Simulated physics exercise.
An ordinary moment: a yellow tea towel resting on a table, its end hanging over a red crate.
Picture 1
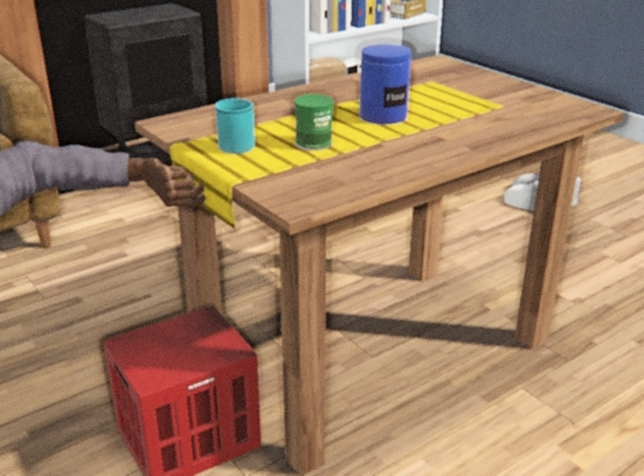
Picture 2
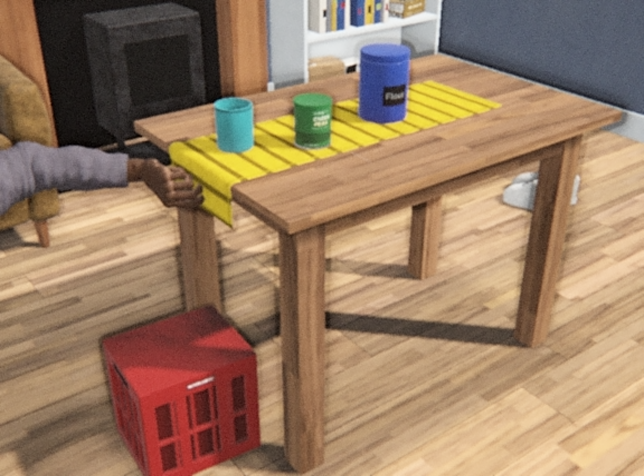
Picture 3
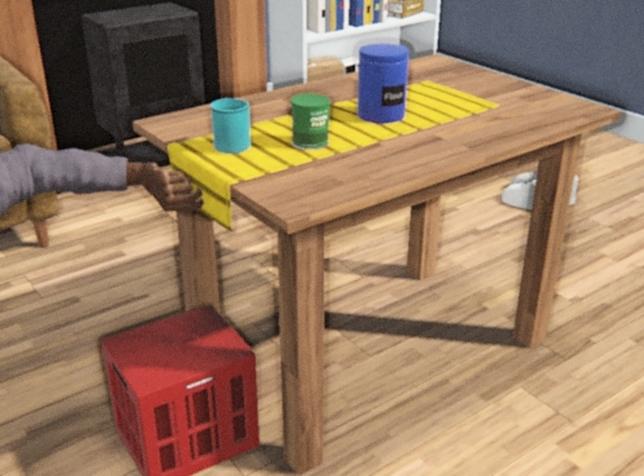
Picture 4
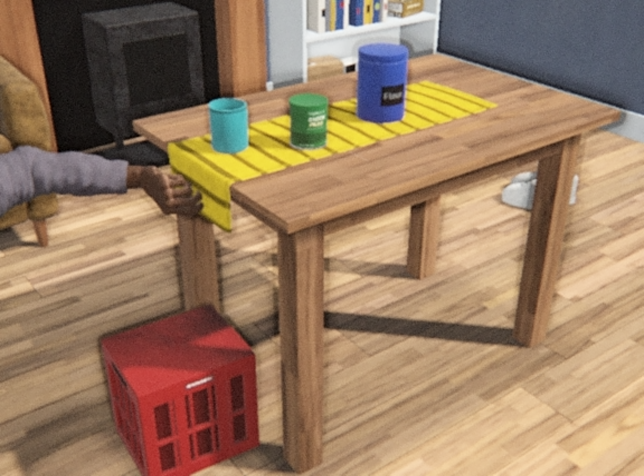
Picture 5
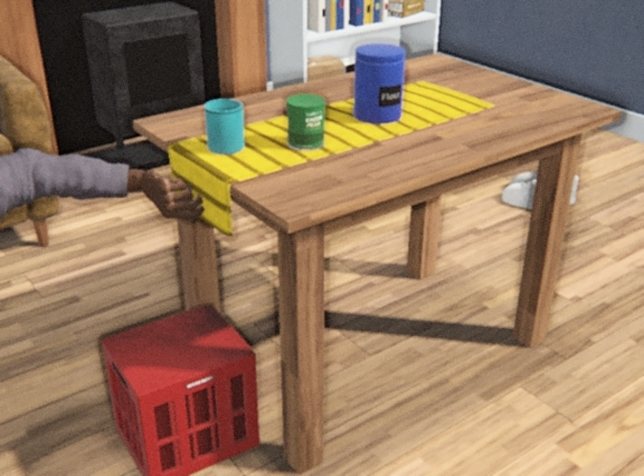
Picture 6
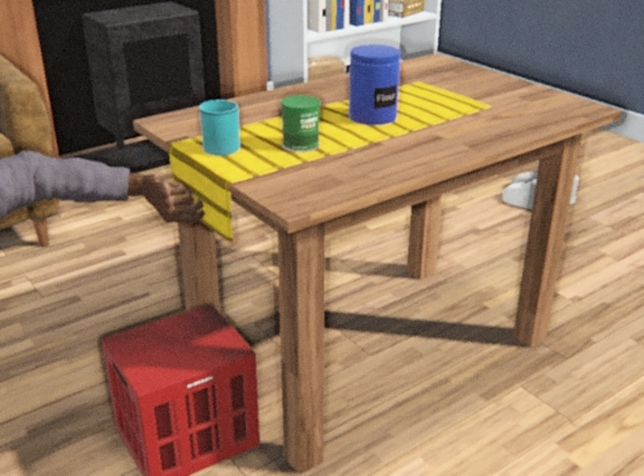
A hand slowly pulling a yellow striped cloth slightly left along a wooden table, the mug, green tin and blue canister shifting with it.
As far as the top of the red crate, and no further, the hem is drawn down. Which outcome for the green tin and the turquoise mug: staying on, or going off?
Green tin, going off; turquoise mug, going off.
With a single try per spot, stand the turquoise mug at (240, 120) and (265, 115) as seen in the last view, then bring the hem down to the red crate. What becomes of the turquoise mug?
In the first case it is carried off; in the second case it comes down.
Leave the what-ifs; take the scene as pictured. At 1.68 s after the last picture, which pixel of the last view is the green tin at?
I'd say close to (149, 265).
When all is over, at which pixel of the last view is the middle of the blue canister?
It ends up near (266, 110).
Then, 0.38 s on from there, hem going down; tin carried along near (277, 130); mug carried along near (197, 134).
Then, 1.04 s on from there, hem going down; tin carried along near (236, 140); mug down below near (114, 333).
Then, 1.68 s on from there, hem on the crate; tin over the edge; mug down below near (114, 333).
In the end, hem on the crate; tin down below near (144, 306); mug down below near (114, 333). The green tin goes over the edge and the turquoise mug is carried off the end.
